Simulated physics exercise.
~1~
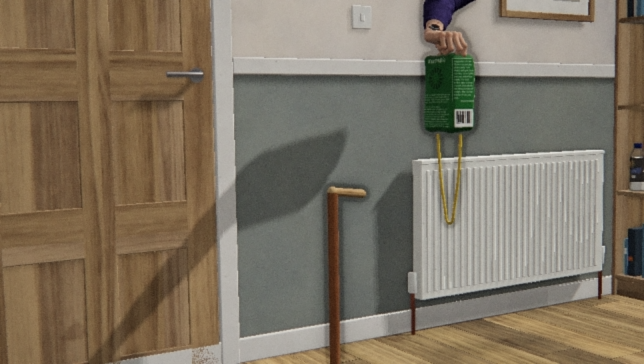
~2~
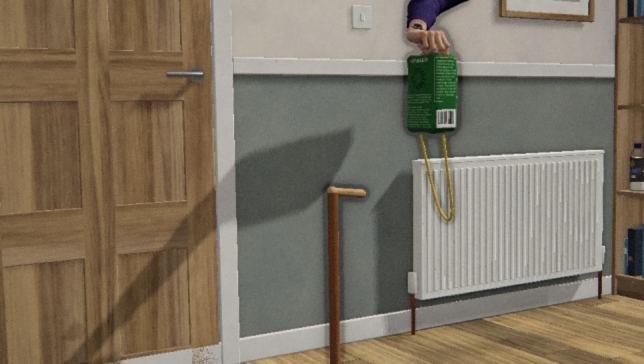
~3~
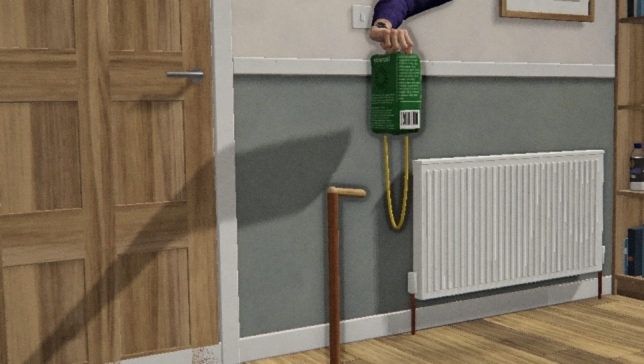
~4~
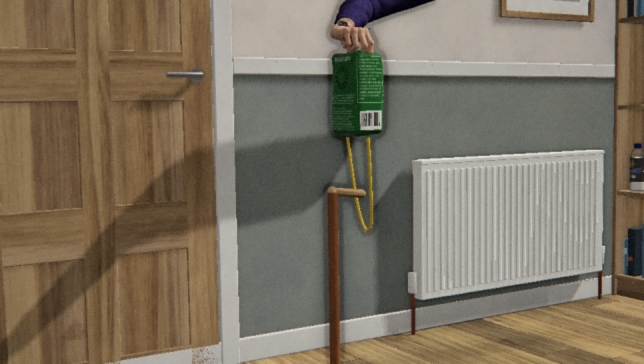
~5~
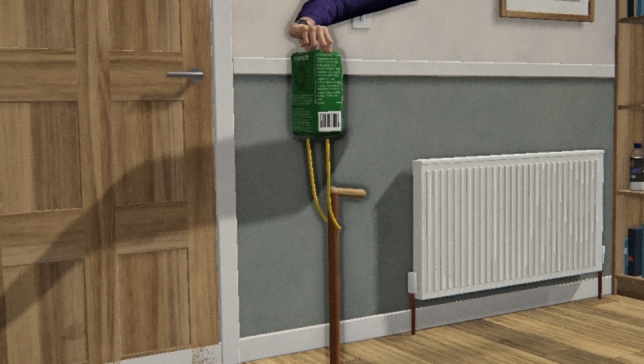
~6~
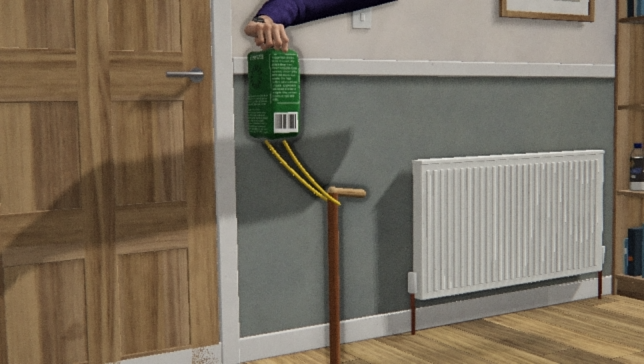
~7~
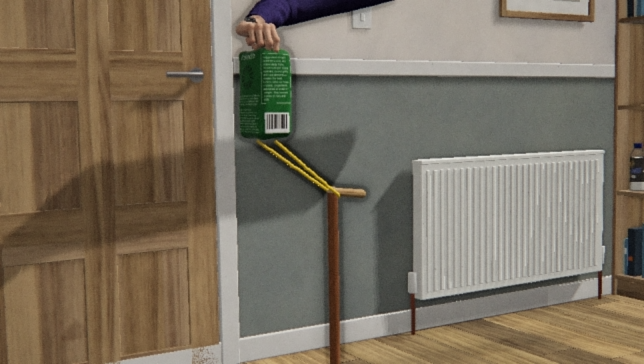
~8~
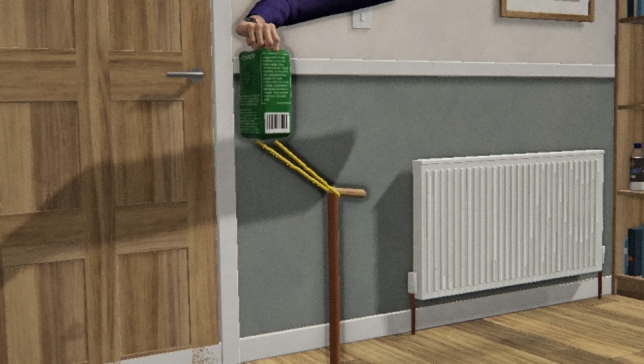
In a room with a wooden door, a grey-green wall and a white radiator, a post with a short sideways peg stands on the floor. A hand in a purple sleeve holds a green sack upright from above, a yellow loop hanging low beneath it. The hand carries the sack steadily left, away from the radiator and towards the post. As the sack passes over the post, the dangling loop catches on it. The sack moves a little farther left, drawing the loop slantwise, until the hand stops with the loop taut around the post.
